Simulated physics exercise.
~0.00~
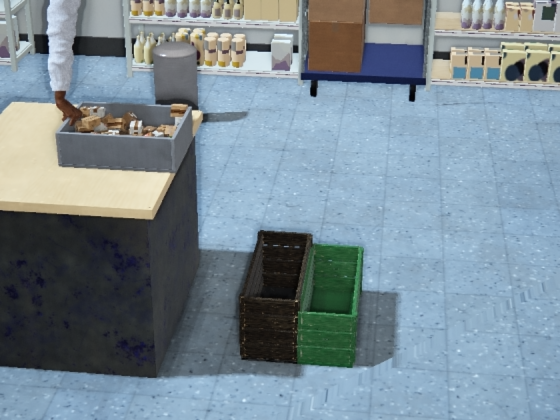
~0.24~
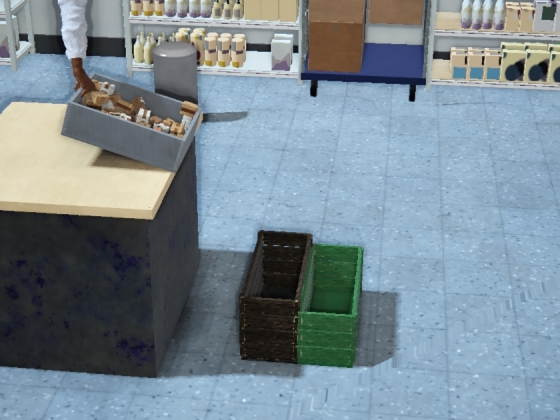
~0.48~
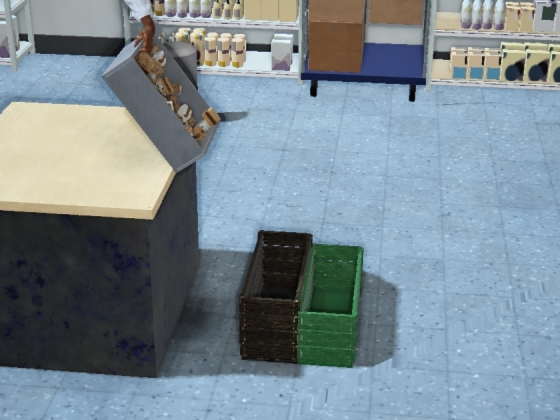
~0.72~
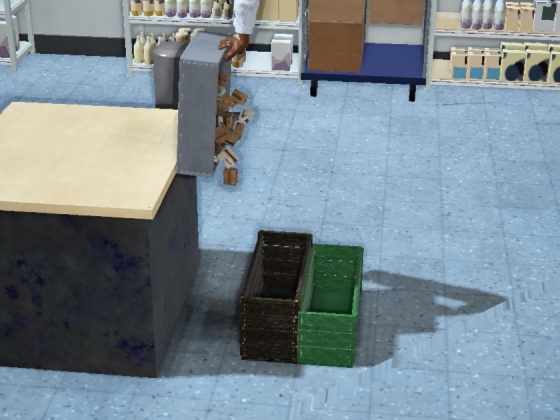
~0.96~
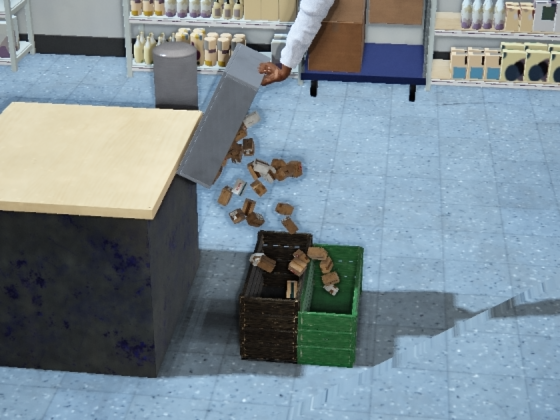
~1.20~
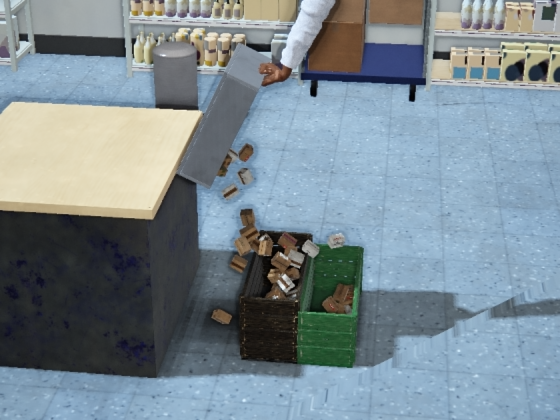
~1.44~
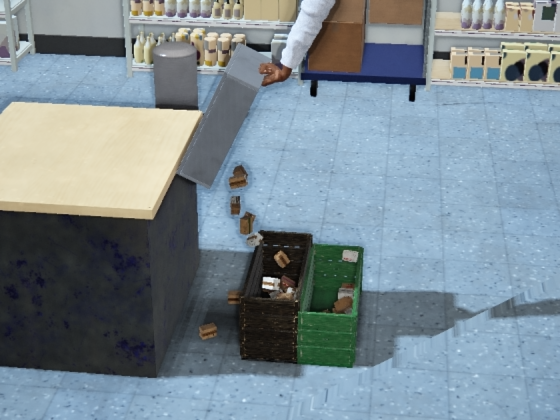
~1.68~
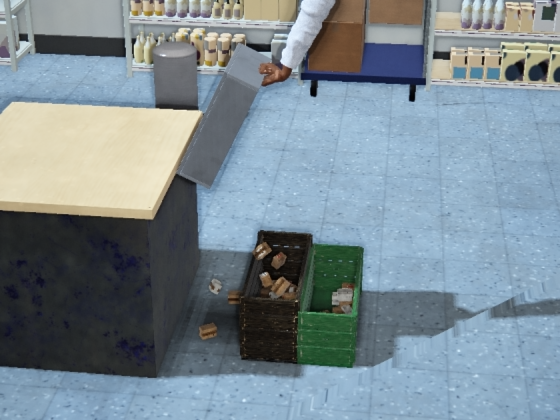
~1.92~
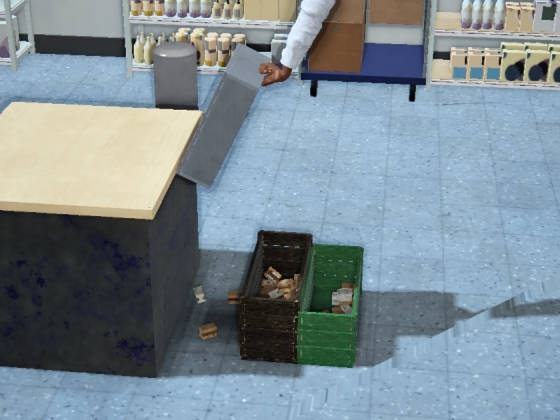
A hand tipped a grey tote of little brown parcels off the edge of a bench, spilling them toward two boxes on the floor, and most landed in the black box, some in the green tub, and a few on the floor beside the bench.
